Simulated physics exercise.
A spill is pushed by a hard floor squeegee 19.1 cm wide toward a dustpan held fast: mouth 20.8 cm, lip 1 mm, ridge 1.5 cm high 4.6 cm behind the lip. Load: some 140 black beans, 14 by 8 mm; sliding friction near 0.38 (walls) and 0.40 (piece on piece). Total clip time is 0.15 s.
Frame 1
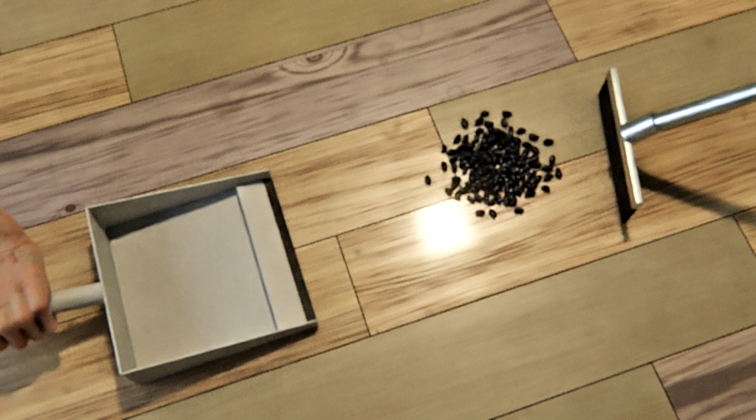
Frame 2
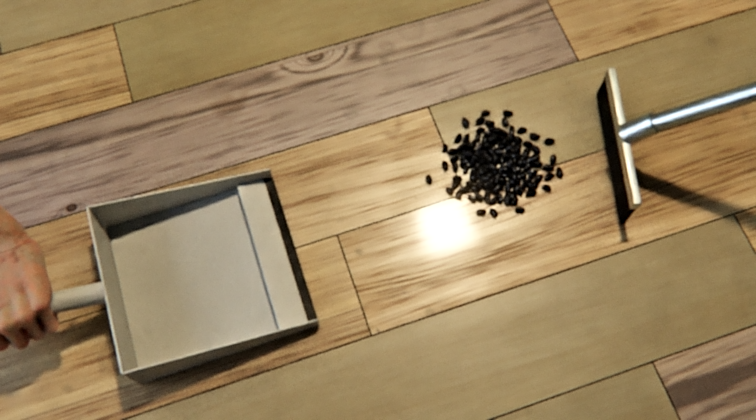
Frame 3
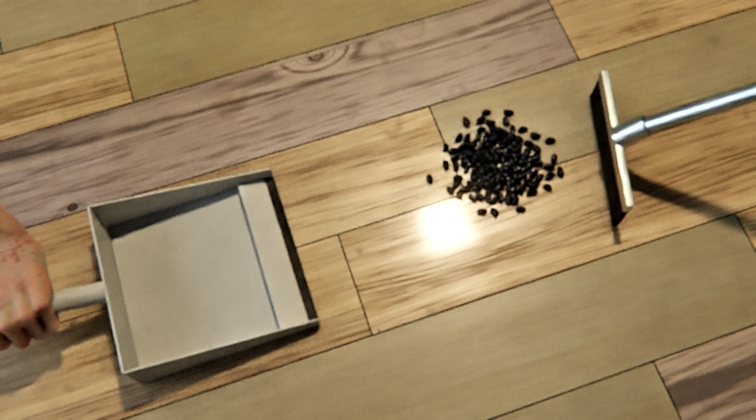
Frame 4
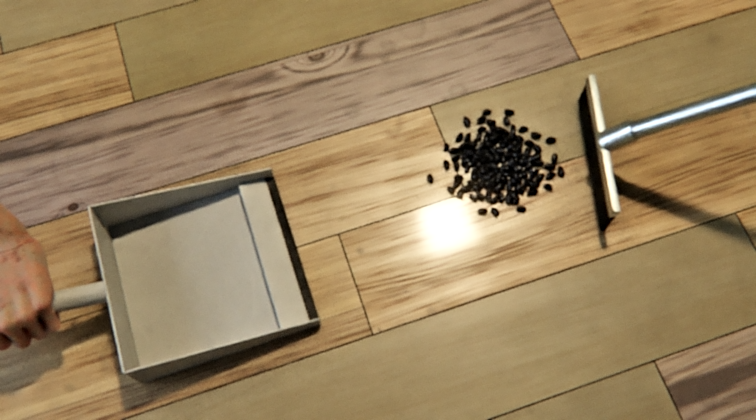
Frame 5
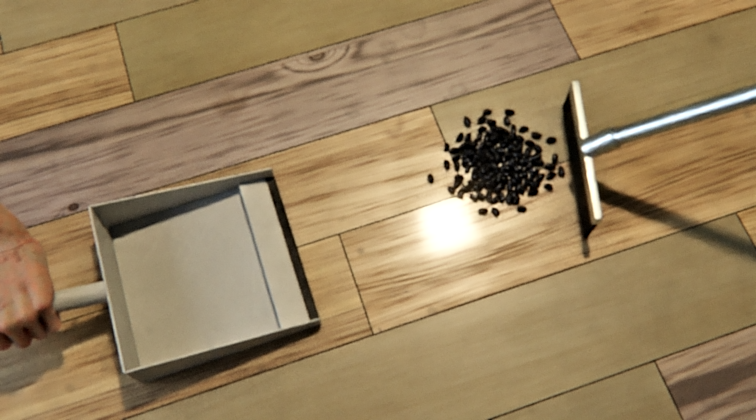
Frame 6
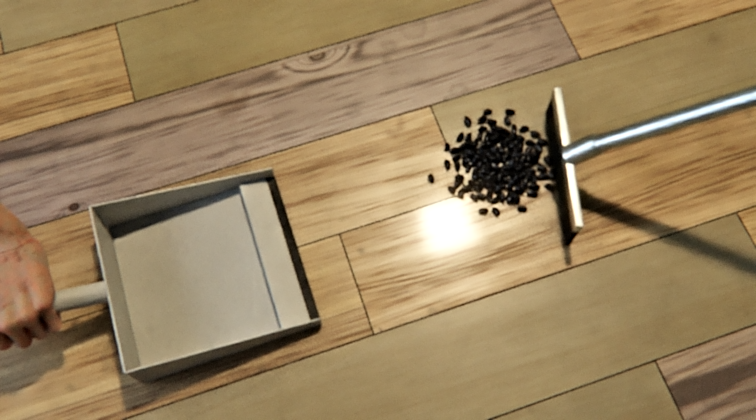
A squeegee with a pale, dark-edged blade and a silvery handle slides slowly leftward from the right side, over a floor of mixed wooden planks seen from above at a slant. A loose pile of black beans lies ahead of it, and a hand at left holds a grey dustpan still. The blade reaches the pile's right edge and nudges a few beans, while the view stays fixed.
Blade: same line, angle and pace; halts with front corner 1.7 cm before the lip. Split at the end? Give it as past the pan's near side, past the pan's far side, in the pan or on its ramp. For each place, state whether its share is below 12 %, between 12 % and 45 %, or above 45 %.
Near side: Below 12 %; far side: Between 12 % and 45 %; pan: Between 12 % and 45 %.
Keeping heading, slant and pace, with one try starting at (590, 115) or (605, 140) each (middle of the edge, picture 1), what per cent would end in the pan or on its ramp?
The two tries give about 30 % and about 30 %.
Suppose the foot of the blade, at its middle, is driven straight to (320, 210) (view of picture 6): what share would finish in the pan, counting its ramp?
That would come to near 30 percent.
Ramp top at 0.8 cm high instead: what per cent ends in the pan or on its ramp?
I'd put it near 30 per cent, ramp counted.
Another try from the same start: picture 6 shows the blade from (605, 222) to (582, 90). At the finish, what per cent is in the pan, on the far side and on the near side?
Pan 5; far 5; near 0.
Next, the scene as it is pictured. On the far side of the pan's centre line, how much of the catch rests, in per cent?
Some 50 per cent.
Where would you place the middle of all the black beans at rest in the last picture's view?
When it all comes to rest, the middle is near (288, 199).
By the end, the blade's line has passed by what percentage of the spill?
About 30 per cent.
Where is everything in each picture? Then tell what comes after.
In the first frame, blade from (636, 204) to (611, 75), moved 0.0 cm, 0 of the pieces shifted so far; middle of the pieces at (493, 161); pan at (194, 281).
In the second frame, blade from (635, 205) to (610, 76), moved 0.4 cm, 0 of the pieces shifted so far; middle of the pieces at (494, 161).
In the third frame, blade from (627, 207) to (603, 78), moved 1.5 cm, 0 of the pieces shifted so far; middle of the pieces at (495, 160).
In the fourth frame, blade from (614, 213) to (590, 82), moved 3.4 cm, 0 of the pieces shifted so far; middle of the pieces at (496, 160).
In the fifth frame, blade from (596, 220) to (574, 88), moved 5.9 cm, 0 of the pieces shifted so far; middle of the pieces at (496, 159).
In the sixth frame, blade from (577, 227) to (556, 95), moved 8.5 cm, 10 of the pieces shifted so far; middle of the pieces at (496, 159); pan at (197, 279).
Then, 0.18 s after the last picture, middle of the blade 19 cm from the lip; 0 % over the lip, far side 10 %, near side 0 %.
Then, 0.30 s after the last picture, middle of the blade 9 cm from the lip; 0 % over the lip, far side 20 %, near side 0 %.
Then, 0.55 s after the last picture, middle of the blade 4 cm from the lip; 30 % over the lip, far side 30 %, near side 0 %.
In the end, near side 0 %, far side 30 %, pan 30 %, in front of the lip or behind the blade 45 %.
